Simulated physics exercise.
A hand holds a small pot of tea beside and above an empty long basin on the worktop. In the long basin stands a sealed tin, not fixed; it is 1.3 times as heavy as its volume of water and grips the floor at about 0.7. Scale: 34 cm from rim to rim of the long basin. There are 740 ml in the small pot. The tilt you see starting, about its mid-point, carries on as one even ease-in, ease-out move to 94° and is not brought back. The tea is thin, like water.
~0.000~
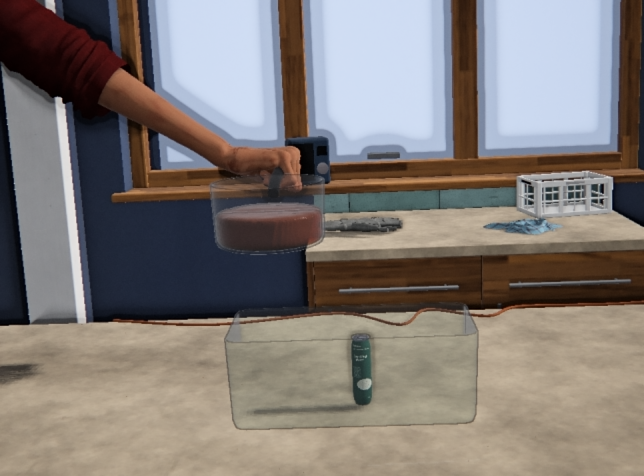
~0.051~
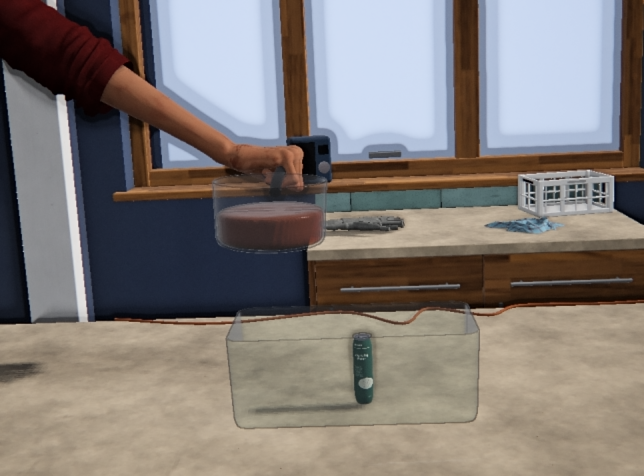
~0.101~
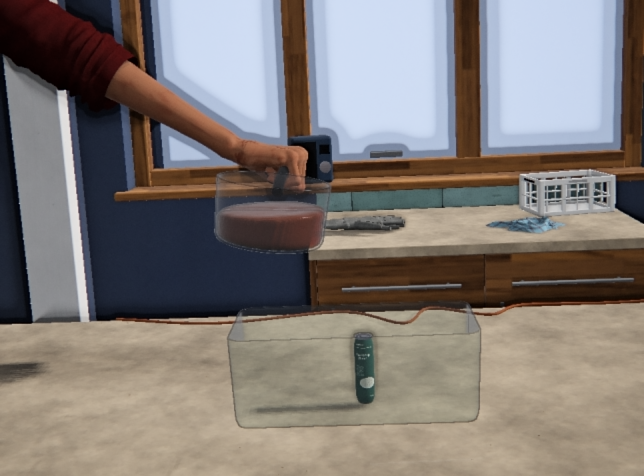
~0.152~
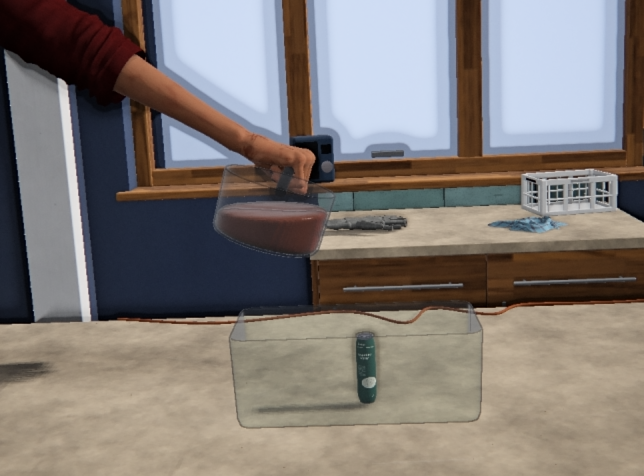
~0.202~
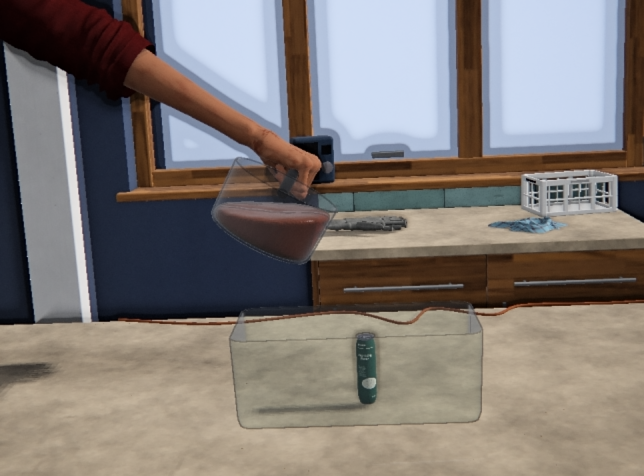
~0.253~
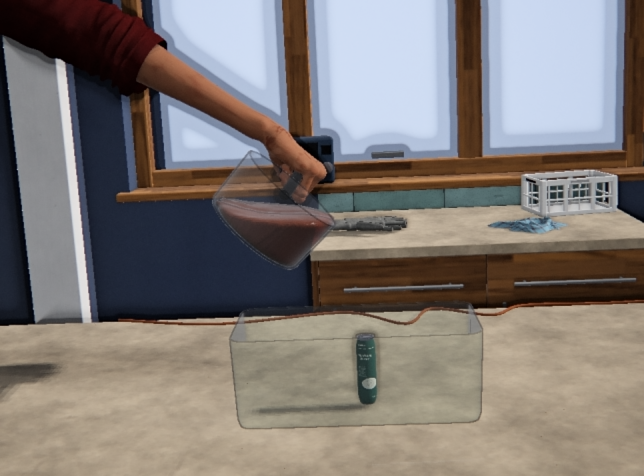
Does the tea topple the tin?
It remains upright.
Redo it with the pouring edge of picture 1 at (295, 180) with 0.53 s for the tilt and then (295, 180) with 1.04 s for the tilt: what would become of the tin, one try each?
First it topples; then it stays up.
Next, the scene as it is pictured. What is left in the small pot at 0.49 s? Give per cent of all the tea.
Some 38 per cent.
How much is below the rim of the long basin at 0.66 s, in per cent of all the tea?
Near 72 in a hundred.
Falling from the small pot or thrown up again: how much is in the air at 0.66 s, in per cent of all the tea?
About 10 per cent.
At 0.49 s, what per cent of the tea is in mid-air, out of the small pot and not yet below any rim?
Some 46 per cent.
By 0.49 s the tilt is 92° and 38 per cent is still to pour; the tin stands where it began.
By 0.66 s the tilt is 94° and 17 per cent is still to pour; the tin stands where it began.
By 0.84 s the tilt is 94° and 6 per cent is still to pour; the tin stands where it began.
By 1.03 s the tilt is 94° and 2 per cent is still to pour; the tin stands where it began.
At rest the tin stands where it began.
